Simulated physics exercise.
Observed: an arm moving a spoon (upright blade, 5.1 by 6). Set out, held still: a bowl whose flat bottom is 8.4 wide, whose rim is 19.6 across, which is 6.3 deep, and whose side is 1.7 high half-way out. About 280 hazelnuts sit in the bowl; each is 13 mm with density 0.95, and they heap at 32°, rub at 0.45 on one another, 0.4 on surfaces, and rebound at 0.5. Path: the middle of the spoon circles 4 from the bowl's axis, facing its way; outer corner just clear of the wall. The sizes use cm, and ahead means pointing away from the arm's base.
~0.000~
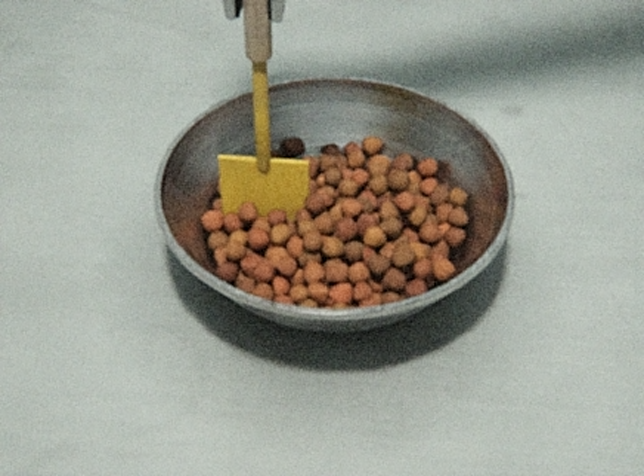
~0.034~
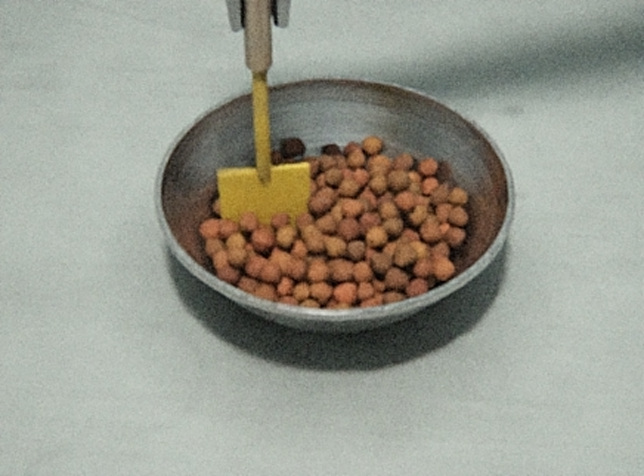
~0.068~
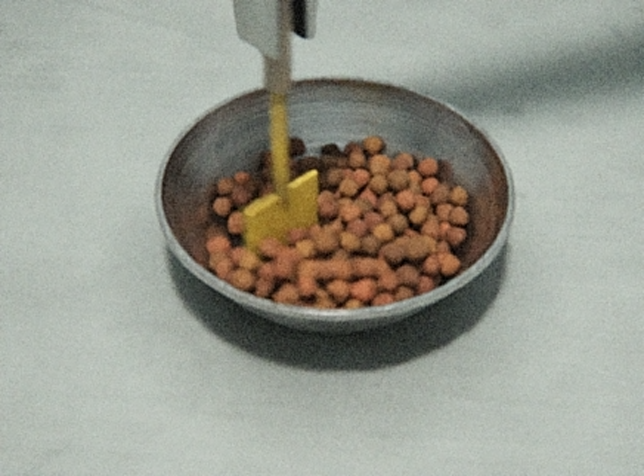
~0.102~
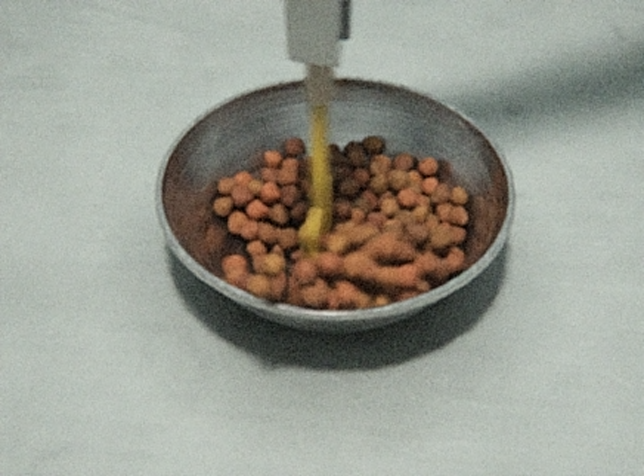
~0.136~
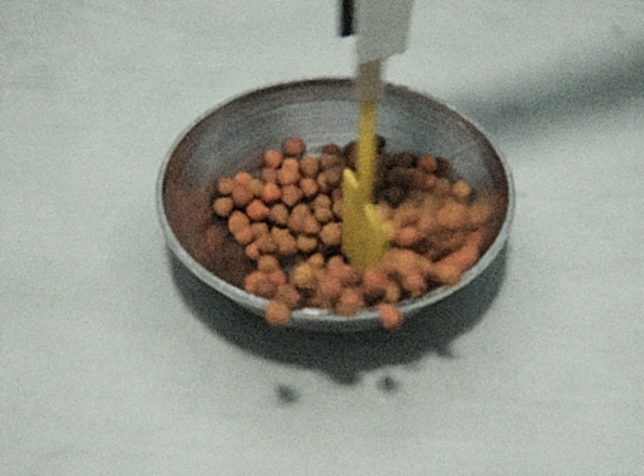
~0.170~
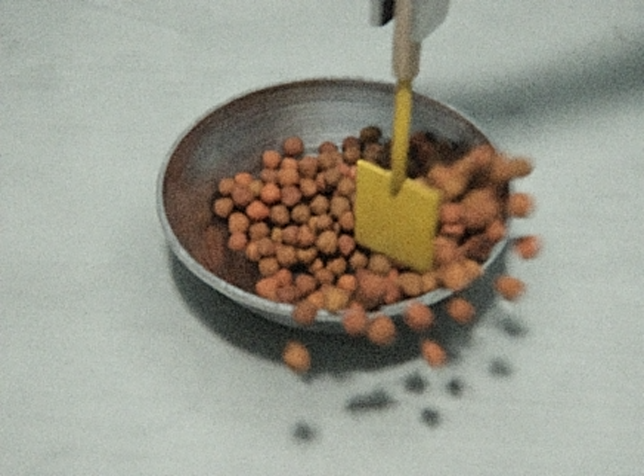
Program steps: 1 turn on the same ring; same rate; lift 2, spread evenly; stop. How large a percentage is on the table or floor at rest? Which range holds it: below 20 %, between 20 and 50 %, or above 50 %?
It lies between 20 and 50 %.
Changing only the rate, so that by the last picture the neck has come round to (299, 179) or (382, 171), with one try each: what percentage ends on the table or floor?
About 5 per cent, then about 25 per cent.
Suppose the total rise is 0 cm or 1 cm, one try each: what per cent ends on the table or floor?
Close to 40 percent and close to 40 percent.
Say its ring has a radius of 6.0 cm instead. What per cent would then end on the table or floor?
Then about 0 per cent.
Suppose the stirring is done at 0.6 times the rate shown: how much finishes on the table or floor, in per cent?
Estimated share: Near 10 per cent.
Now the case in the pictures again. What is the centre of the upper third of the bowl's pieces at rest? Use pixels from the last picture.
(277, 228).
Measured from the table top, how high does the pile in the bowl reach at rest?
5.5 cm or so.
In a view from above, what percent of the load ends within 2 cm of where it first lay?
15 %.
By 0.24 s, 227° round, highest piece 13 above the table; 228 in the bowl, 4 on the table or floor, 45 in flight or on the tool.
By 0.32 s, 302° round, highest piece 12 above the table; 204 in the bowl, 23 on the table or floor, 50 in flight or on the tool.
By 0.56 s, 0° round, highest piece 6 above the table; 187 in the bowl, 89 on the table or floor, 1 in flight or on the tool.
By 1.26 s, 0° round, highest piece 5 above the table; 187 in the bowl, 90 on the table or floor.
Final count, 187 in the bowl, 90 on the table or floor. That is 32 % on the table or floor.
